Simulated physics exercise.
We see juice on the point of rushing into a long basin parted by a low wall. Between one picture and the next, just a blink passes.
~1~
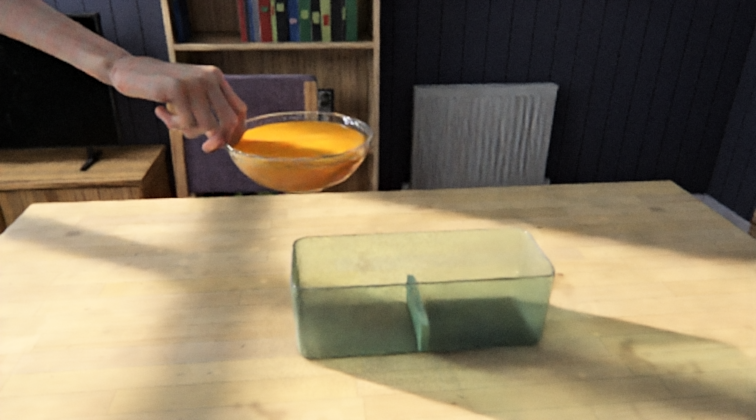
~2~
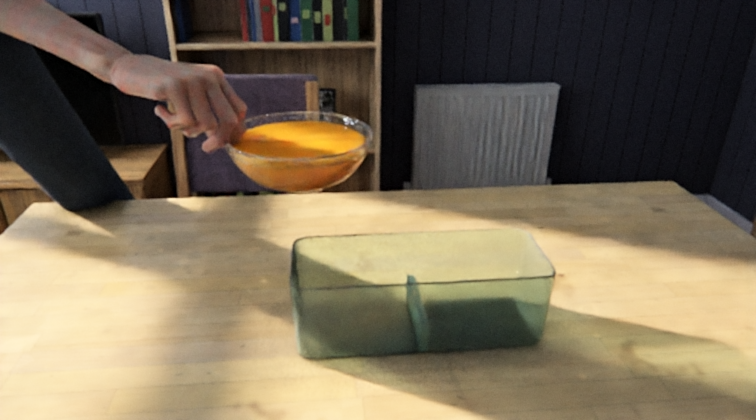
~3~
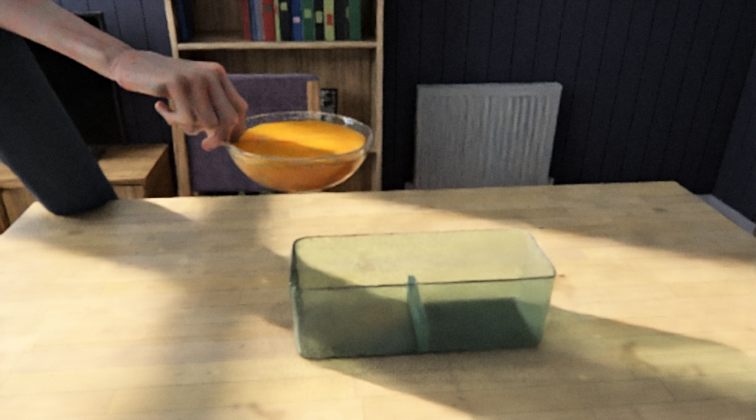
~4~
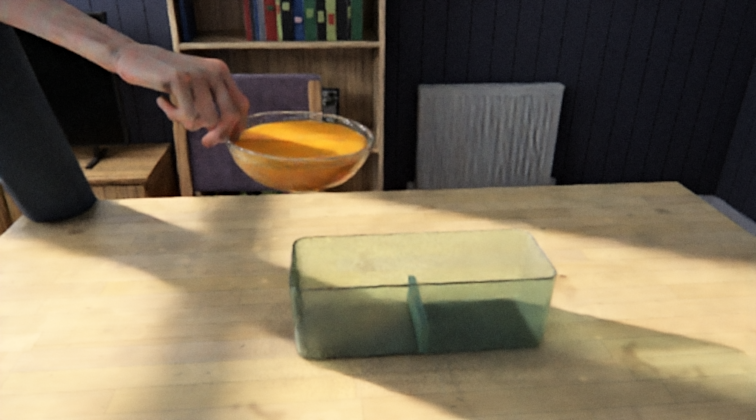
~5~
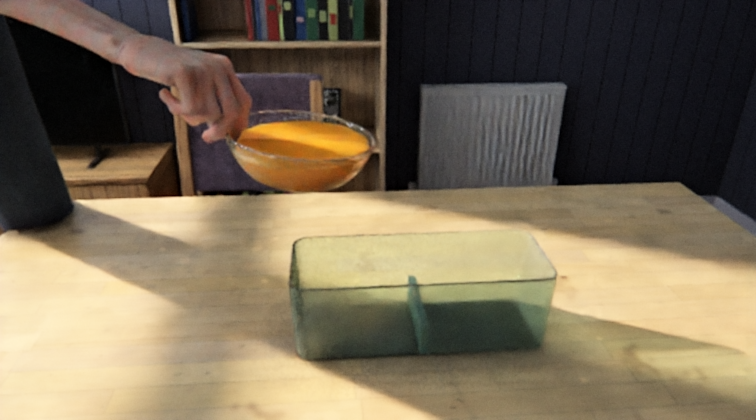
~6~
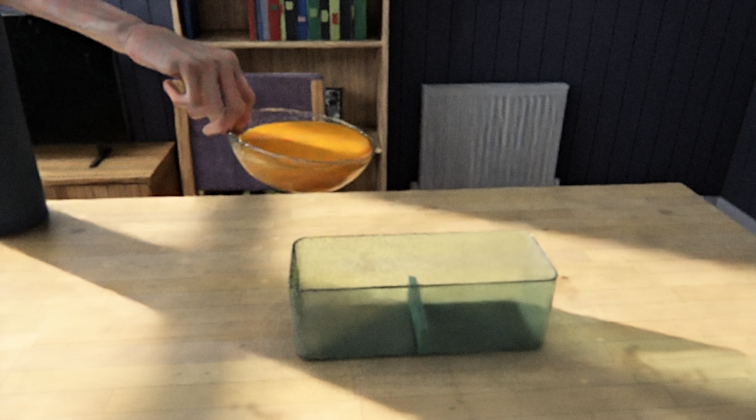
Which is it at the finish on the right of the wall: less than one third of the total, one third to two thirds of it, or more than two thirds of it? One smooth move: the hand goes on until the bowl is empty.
At the finish the right of the wall has one third to two thirds of the total.
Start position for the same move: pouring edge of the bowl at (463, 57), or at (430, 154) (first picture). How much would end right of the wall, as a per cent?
One after the other: 70 %, 85 %.
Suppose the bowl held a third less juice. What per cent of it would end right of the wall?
Close to 35 per cent.
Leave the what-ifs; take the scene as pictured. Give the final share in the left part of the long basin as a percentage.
Near 40 %.
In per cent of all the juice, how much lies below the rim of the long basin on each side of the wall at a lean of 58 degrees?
The left part holds close to 5 per cent, the right part close to 20.
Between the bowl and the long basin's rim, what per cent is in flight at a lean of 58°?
Share out of both vessels: Approx. 40 %.
A moment on, the bowl is tipped part way and 32 per cent is still to pour, 6 is left of the wall and 22 right of it.
Next, the bowl is tipped on its side and 1 per cent is still to pour, 36 is left of the wall and 55 right of it.
Then the bowl is tipped on its side and 0 per cent is still to pour, 39 is left of the wall and 56 right of it.
Later the bowl is tipped on its side and 0 per cent is still to pour, 39 is left of the wall and 56 right of it.
Finally, 39 per cent lies left of the wall, 56 right of it and 5 outside.
